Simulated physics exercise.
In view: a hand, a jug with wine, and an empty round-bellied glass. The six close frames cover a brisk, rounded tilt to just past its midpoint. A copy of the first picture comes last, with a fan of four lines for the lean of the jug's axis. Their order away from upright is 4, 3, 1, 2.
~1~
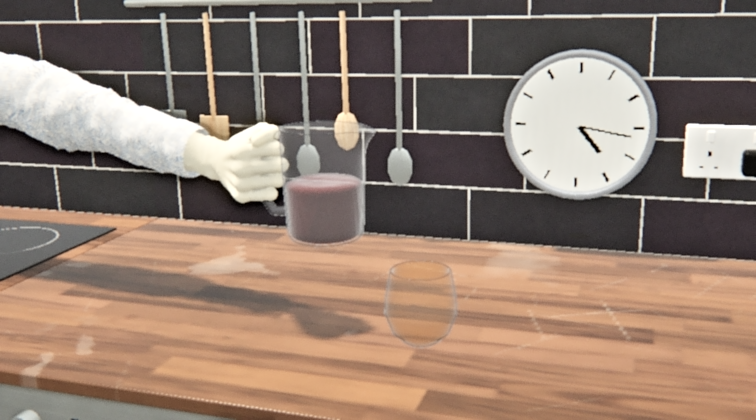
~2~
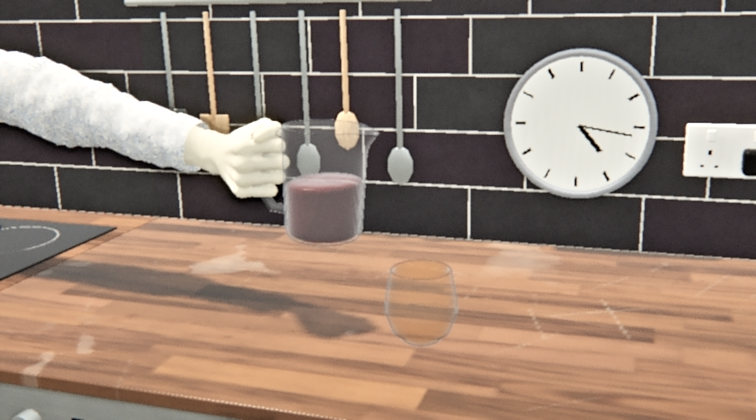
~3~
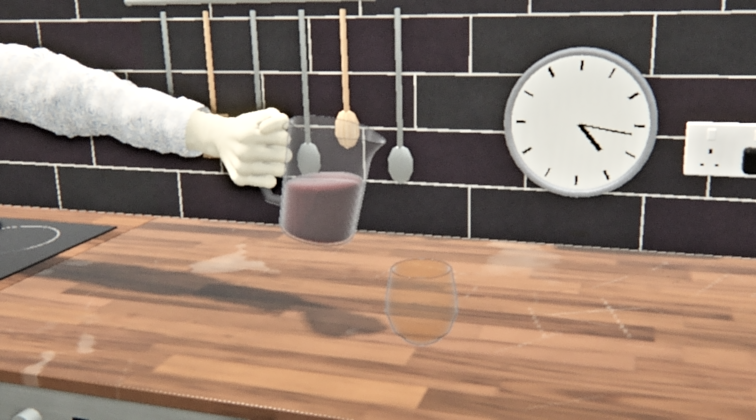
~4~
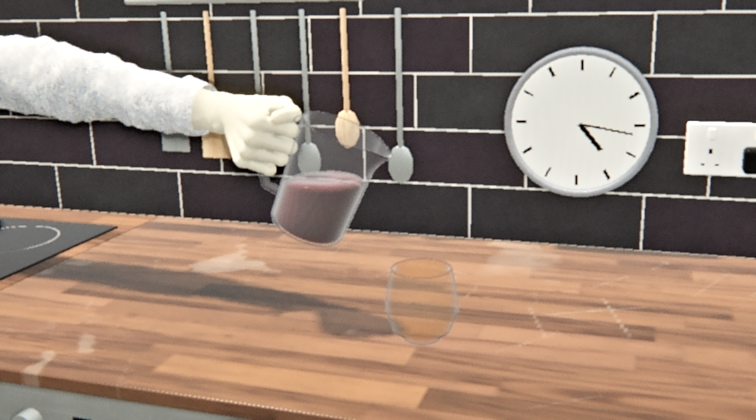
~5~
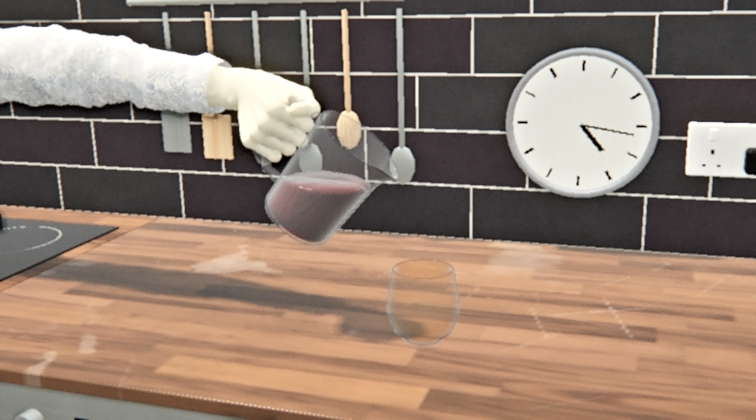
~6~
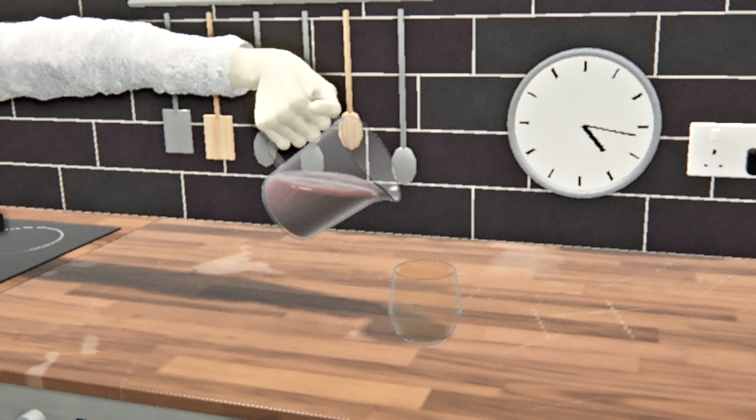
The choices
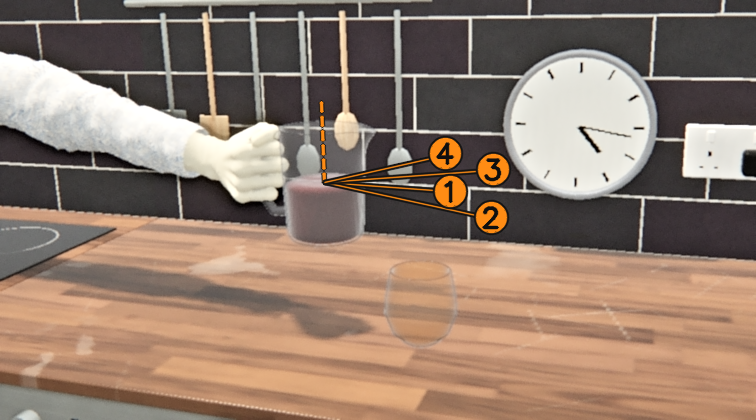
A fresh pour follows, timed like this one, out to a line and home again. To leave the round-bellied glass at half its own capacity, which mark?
Choose 4.
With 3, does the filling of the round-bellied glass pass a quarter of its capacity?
Yes.
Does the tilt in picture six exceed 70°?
No, it does not.
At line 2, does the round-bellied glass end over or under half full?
Over half.
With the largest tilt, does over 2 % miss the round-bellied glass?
Yes.
In orange, 1 at (433, 190); 2 at (474, 215); 3 at (476, 171); 4 at (429, 158).
With 1, the round-bellied glass ends with about 75 % of what it can hold; 17 % of the wine is spilt.
With 2, the round-bellied glass ends with about 90 % of what it can hold; 17 % of the wine is spilt.
With 3, the round-bellied glass ends with about 62 % of what it can hold; 12 % of the wine is spilt.
With 4, the round-bellied glass ends with about 50 % of what it can hold; 3 % of the wine is spilt.
